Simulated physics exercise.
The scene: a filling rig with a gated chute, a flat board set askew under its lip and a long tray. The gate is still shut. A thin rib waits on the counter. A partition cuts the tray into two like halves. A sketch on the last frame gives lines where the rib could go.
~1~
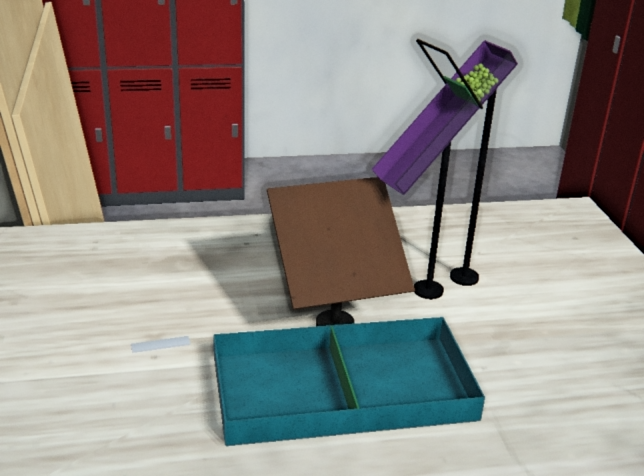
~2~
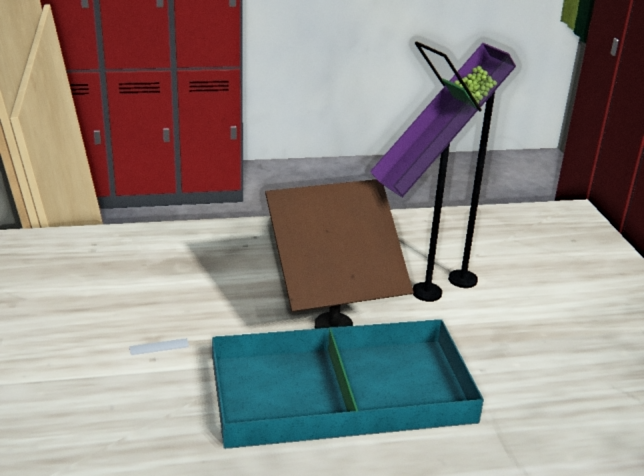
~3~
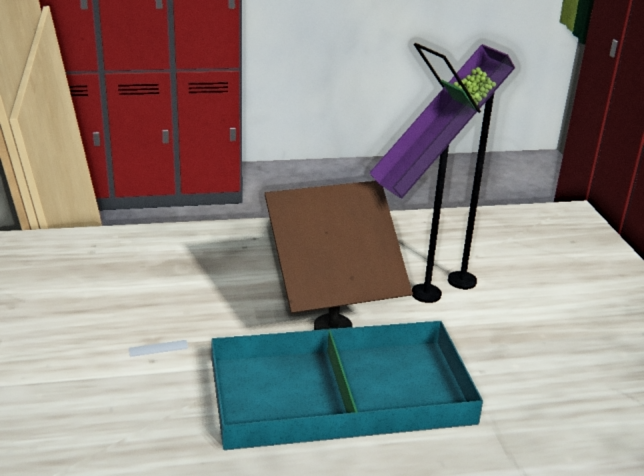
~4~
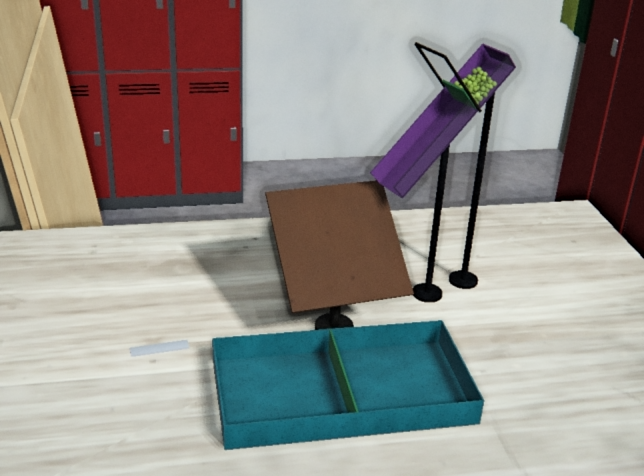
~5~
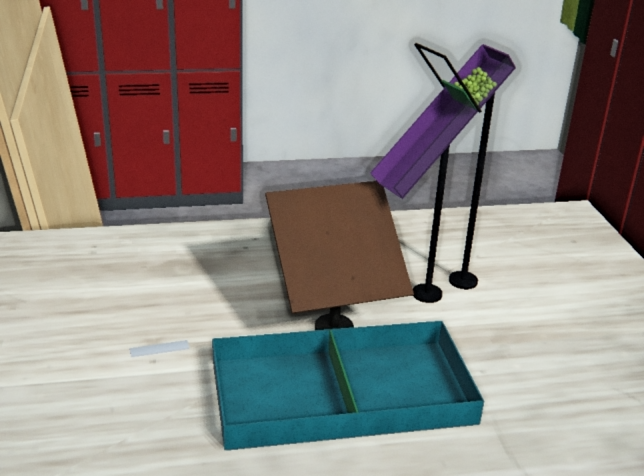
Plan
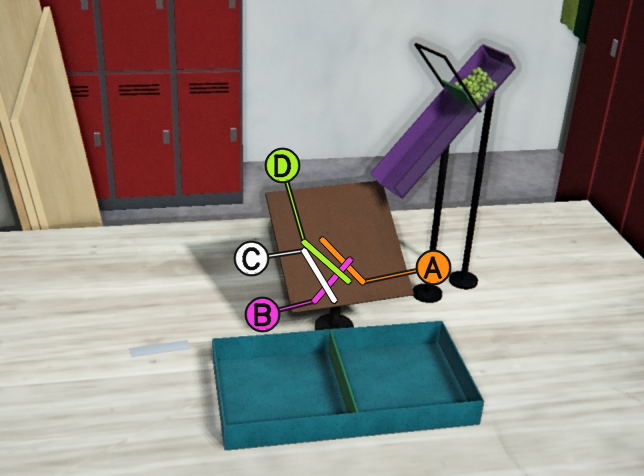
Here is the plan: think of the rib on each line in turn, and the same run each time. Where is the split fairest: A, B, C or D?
Use line B.
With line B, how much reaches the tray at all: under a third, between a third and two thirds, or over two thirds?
Line B gives over two thirds.
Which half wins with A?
The right half.
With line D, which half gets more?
The right half.
On the marked copy, line A from (322, 239) to (362, 282); line B from (349, 259) to (314, 300); line C from (304, 250) to (334, 300); line D from (304, 242) to (348, 281).
With A, of what is caught, a small part in the left half, nearly all in the right.
With B, of what is caught, about two thirds in the left half, about a third in the right.
With C, of what is caught, a small part in the left half, nearly all in the right.
With D, of what is caught, a stray few in the left half, nearly all in the right.
